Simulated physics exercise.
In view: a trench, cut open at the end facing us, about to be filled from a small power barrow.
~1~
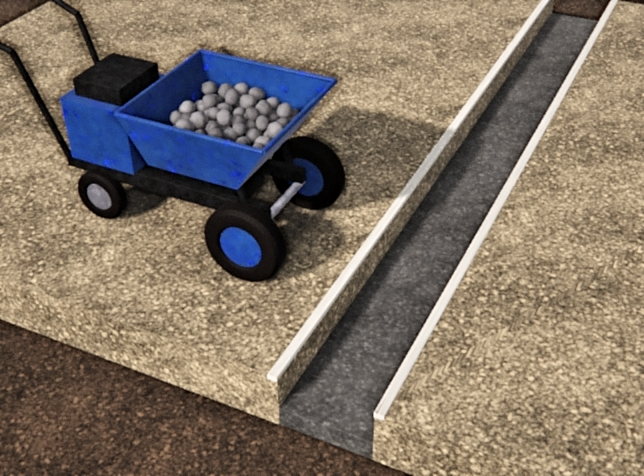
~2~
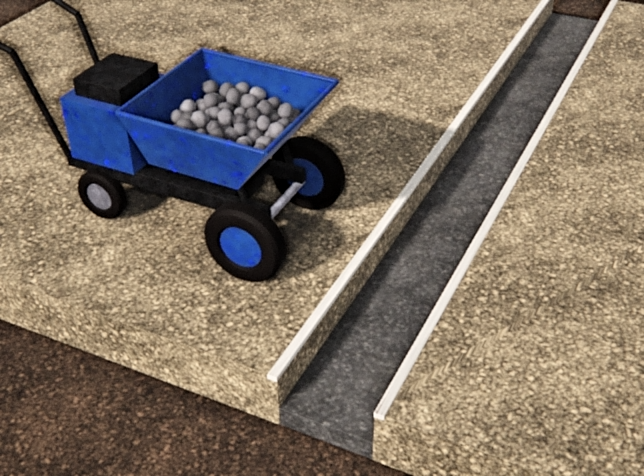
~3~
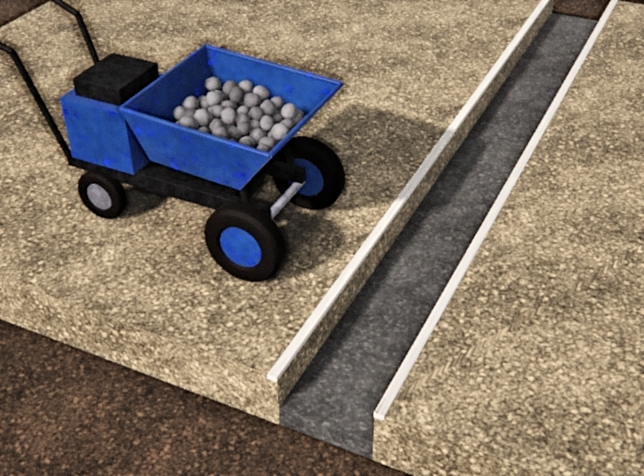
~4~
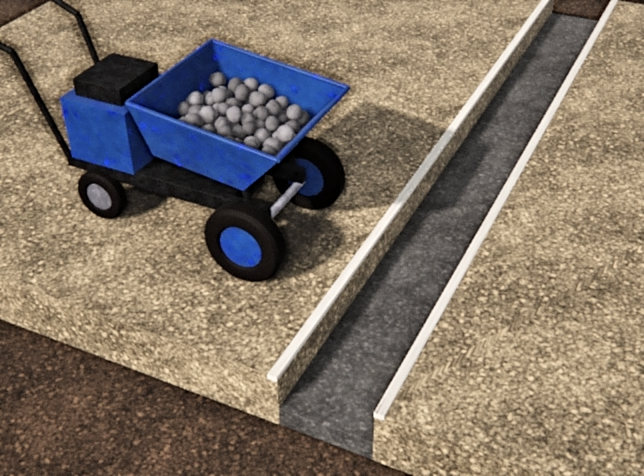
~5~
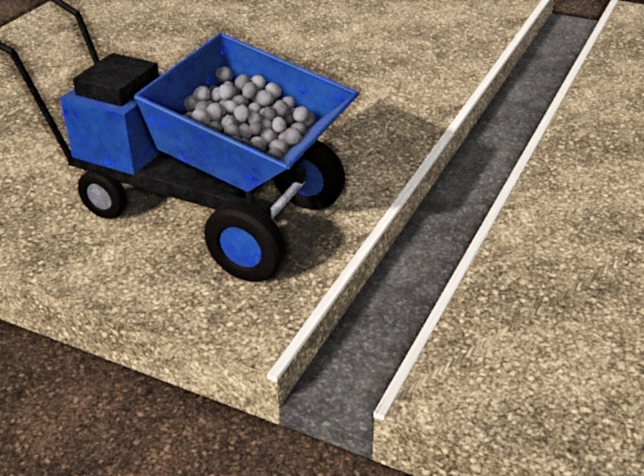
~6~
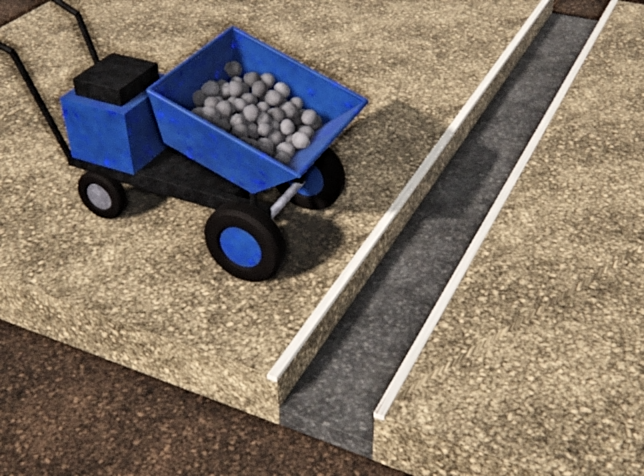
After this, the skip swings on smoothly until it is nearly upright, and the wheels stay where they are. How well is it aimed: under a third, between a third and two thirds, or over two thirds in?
The trench ends with over two thirds of it.
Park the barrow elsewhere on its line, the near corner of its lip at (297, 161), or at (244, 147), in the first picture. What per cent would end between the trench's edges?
About 60 and 100 per cent.
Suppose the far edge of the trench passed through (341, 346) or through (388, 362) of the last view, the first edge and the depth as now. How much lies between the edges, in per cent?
First some 10, then 90 per cent.
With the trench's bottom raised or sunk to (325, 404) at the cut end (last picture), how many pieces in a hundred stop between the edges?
About 80 per cent.
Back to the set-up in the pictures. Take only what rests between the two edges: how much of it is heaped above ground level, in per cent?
It comes to 0 per cent or so.
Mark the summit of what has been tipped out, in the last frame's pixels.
At about (443, 279).
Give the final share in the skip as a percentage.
Some 0 per cent.
Shortly afterwards, skip tipped steeply; the whole lot in the skip.
Next, skip tipped right over; the bulk in the skip; a little in or heaped over the trench; only a few falling.
Some moments later, skip tipped right over; a little in the skip; the bulk in or heaped over the trench; only a few beyond it.
In the end, skip tipped right over; all but a few in or heaped over the trench; only a few beyond it.
